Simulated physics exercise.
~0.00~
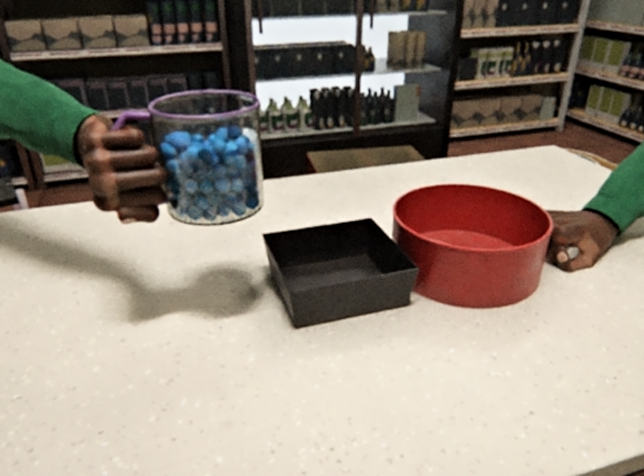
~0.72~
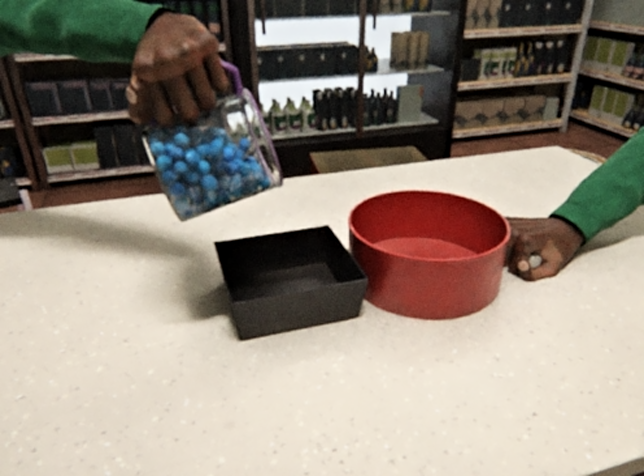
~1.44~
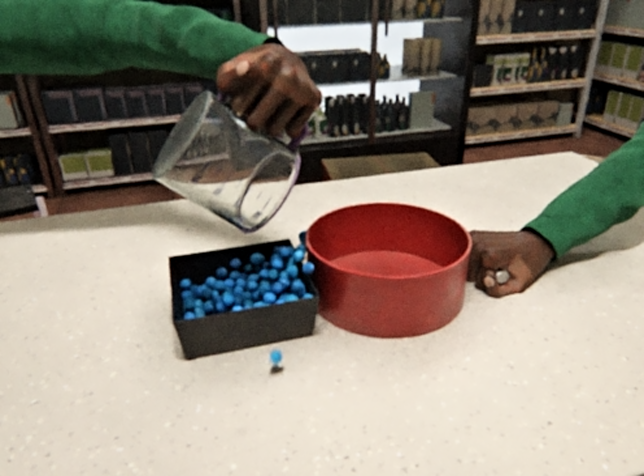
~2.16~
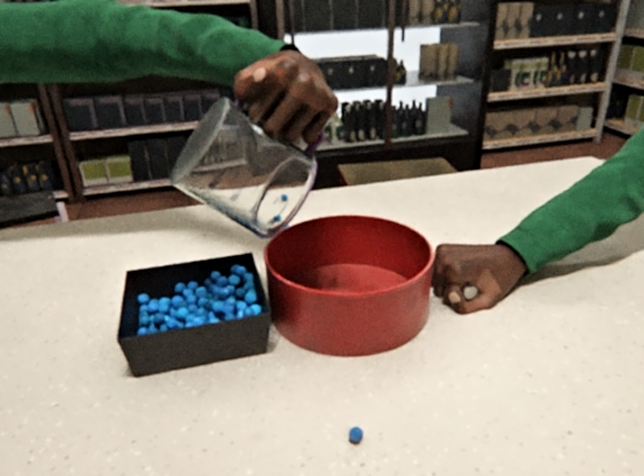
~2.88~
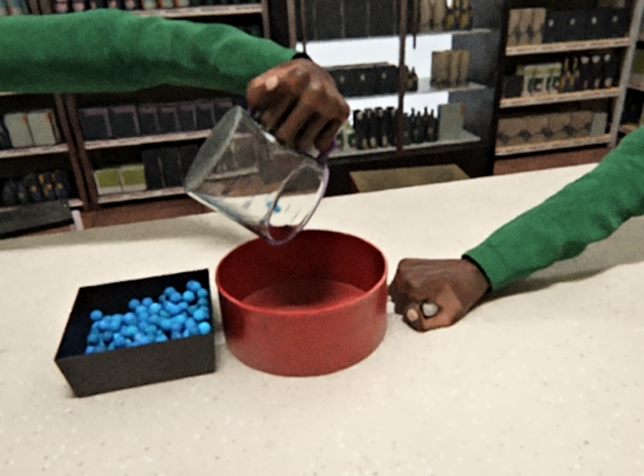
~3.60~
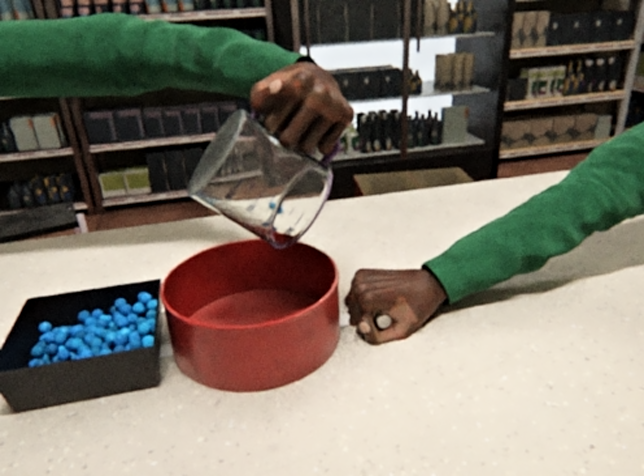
Two green-sleeved arms reach over a pale speckled counter in a shop, seen from the front and slightly above, with stocked shelves behind. The left hand holds a clear jug of blue balls above a square black tin, while the other rests in a fist beside a round red pot. The jug tips over and the balls pour into the tin, one landing on the counter in front. Tin and pot slide left together as the fist follows. Finally the upturned jug hangs over the empty-looking pot, a few balls seemingly still inside, and the tin holds nearly all the rest.
